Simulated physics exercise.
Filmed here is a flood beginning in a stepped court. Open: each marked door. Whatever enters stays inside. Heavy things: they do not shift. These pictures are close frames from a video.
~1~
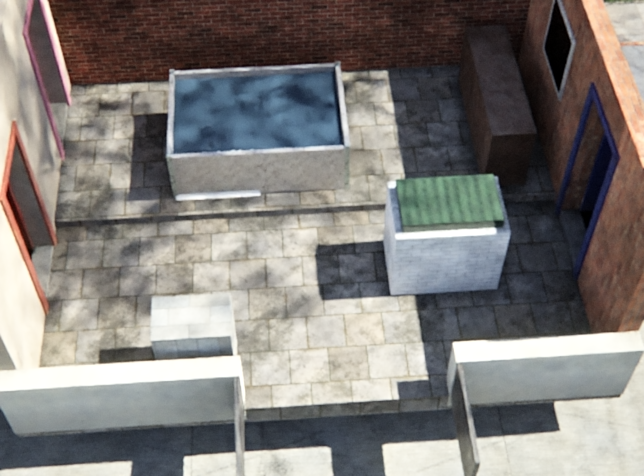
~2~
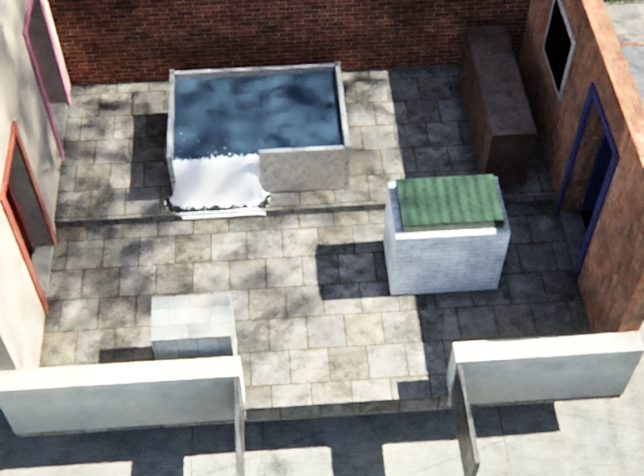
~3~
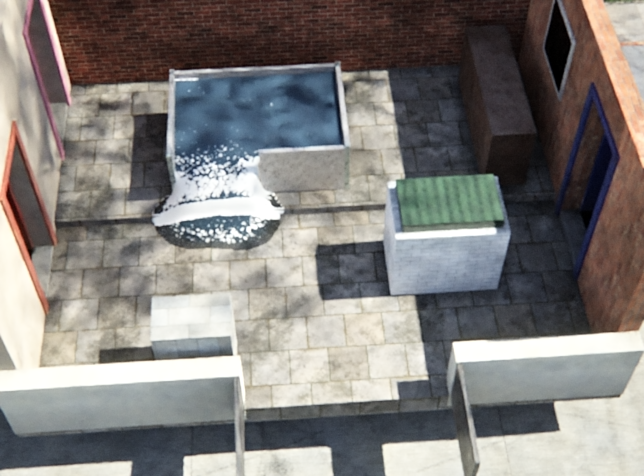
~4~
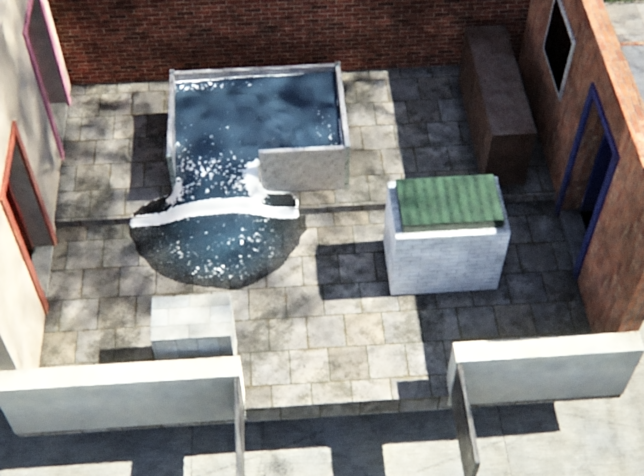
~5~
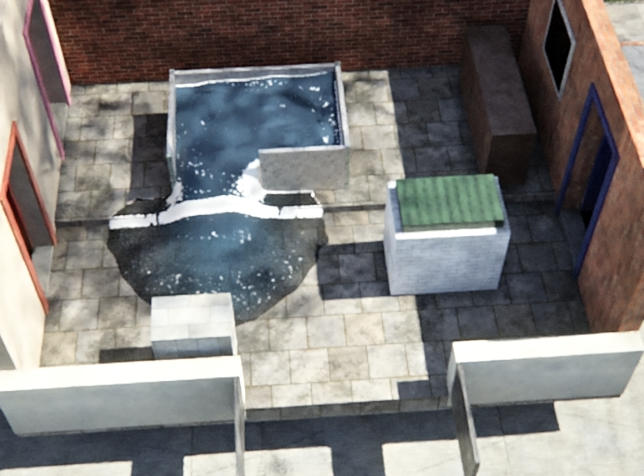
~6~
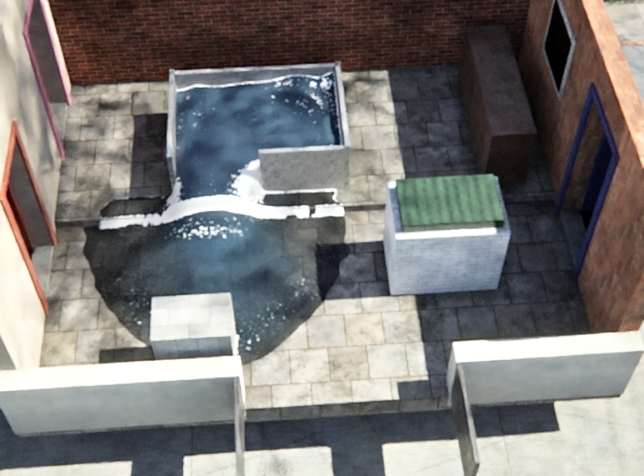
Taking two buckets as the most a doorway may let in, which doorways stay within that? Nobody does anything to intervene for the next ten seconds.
The blue door never exceeds two buckets; the pink door never exceeds two buckets; the red door exceeds two buckets.
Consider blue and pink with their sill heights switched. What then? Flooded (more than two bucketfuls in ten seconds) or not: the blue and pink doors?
First blue door doesn't reach it, then pink door doesn't reach it.
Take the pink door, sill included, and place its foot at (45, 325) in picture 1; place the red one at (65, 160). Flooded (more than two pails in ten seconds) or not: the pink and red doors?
Here the pink one spills past the mark; meanwhile the red one never reaches the limit.
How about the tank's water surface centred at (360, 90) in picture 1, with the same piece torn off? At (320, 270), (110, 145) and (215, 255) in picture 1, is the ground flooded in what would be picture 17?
Soaked, bone-dry, soaked.
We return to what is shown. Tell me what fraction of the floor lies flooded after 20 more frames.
My estimate is near 45 per cent.
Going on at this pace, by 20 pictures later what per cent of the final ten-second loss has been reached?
Near 40 in a hundred, I reckon.
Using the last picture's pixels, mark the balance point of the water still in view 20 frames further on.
(207, 250).
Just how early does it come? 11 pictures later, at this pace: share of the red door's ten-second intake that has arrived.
Close to 5 %.
A moment on, water covers 35 % of the floor; the blue door not reached, the pink door not reached, the red door wet at the sill, nothing in.
Next, water covers 35 % of the floor; the blue door not reached, the pink door not reached, the red door under two buckets in.
Then, water covers 45 % of the floor; the blue door not reached, the pink door not reached, the red door over two buckets in.
Later, water covers 60 % of the floor; the blue door wet at the sill, nothing in, the pink door wet at the sill, nothing in, the red door far over two buckets in.
In the end, water covers 75 % of the floor; the blue door wet at the sill, nothing in, the pink door wet at the sill, nothing in, the red door far over two buckets in.
